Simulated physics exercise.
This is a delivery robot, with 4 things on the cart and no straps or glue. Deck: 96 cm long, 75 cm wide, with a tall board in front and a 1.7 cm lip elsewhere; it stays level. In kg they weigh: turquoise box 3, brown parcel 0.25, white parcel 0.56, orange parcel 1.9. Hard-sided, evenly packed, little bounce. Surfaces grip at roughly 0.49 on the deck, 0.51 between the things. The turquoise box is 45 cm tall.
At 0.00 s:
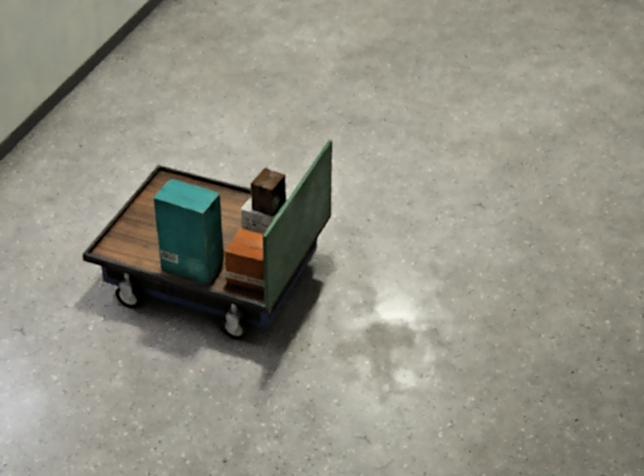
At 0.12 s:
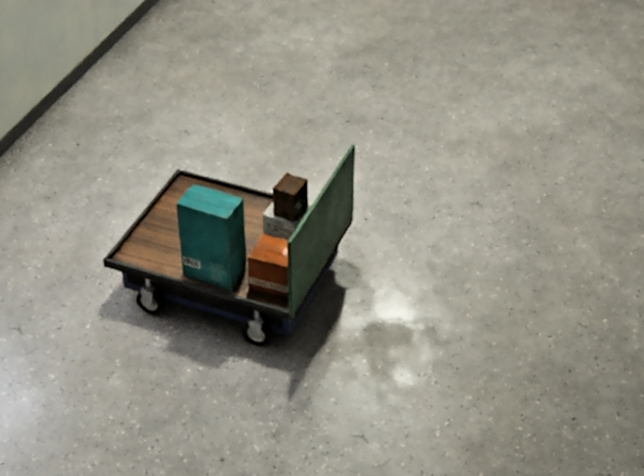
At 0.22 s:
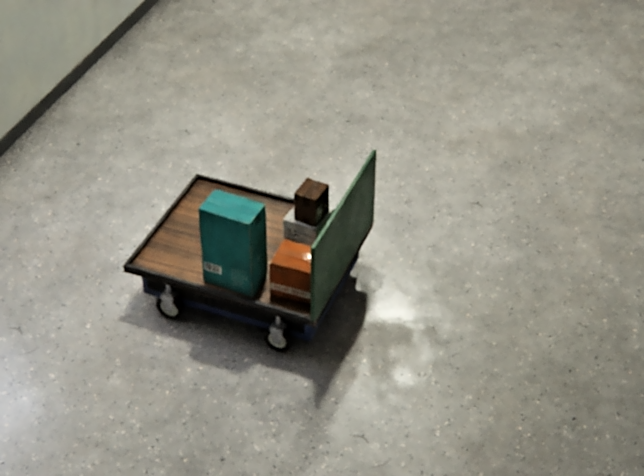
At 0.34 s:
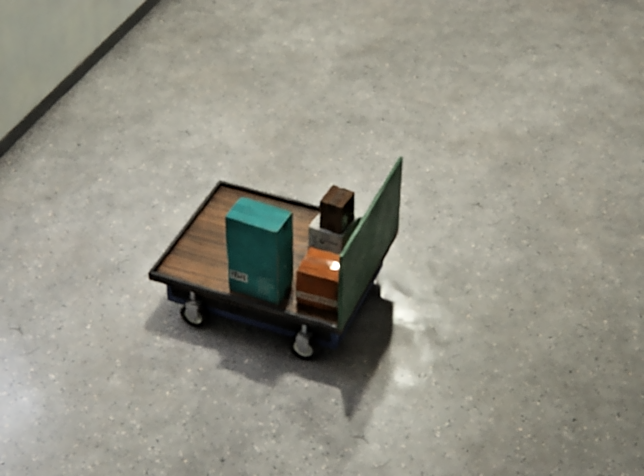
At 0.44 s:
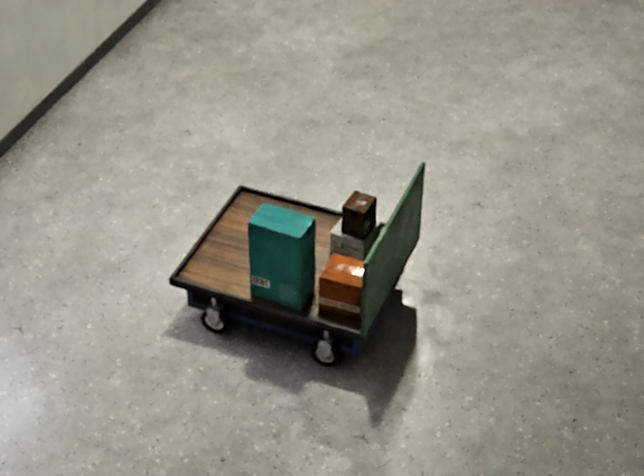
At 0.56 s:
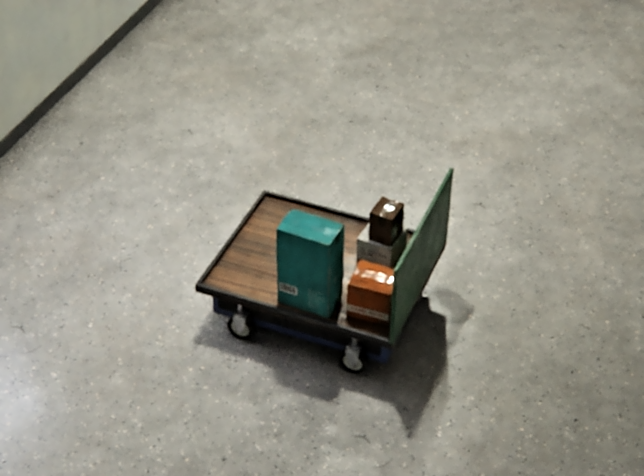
The clip opens on a flat wheeled cart with a tall green board at its right end, carrying a turquoise box beside stacked brown and white parcels and an orange one. The cart rolls steadily rightward and slightly toward the viewer across the grey floor, passing over a bright patch, its load staying in place.
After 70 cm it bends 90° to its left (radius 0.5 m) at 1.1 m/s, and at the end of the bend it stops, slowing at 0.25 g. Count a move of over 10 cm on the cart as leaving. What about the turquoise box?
The turquoise box gets shifted.
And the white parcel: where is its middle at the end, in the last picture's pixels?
Near (472, 111).
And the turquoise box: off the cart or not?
The turquoise box ends off the cart.
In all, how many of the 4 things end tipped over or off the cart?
That comes to 1.
After 1.06 s, cart has run 117 cm, turned 36°; turquoise box 11° off upright near (466, 258); orange parcel moved 8 cm; brown parcel moved 7 cm.
After 1.46 s, cart has run 161 cm, turned 84°; turquoise box now off the cart; orange parcel moved 8 cm; brown parcel moved 7 cm.
In the end (2.5 s), off the cart, turquoise box; the other 3 under 10 cm from the start. In the last view, turquoise box near (597, 235).
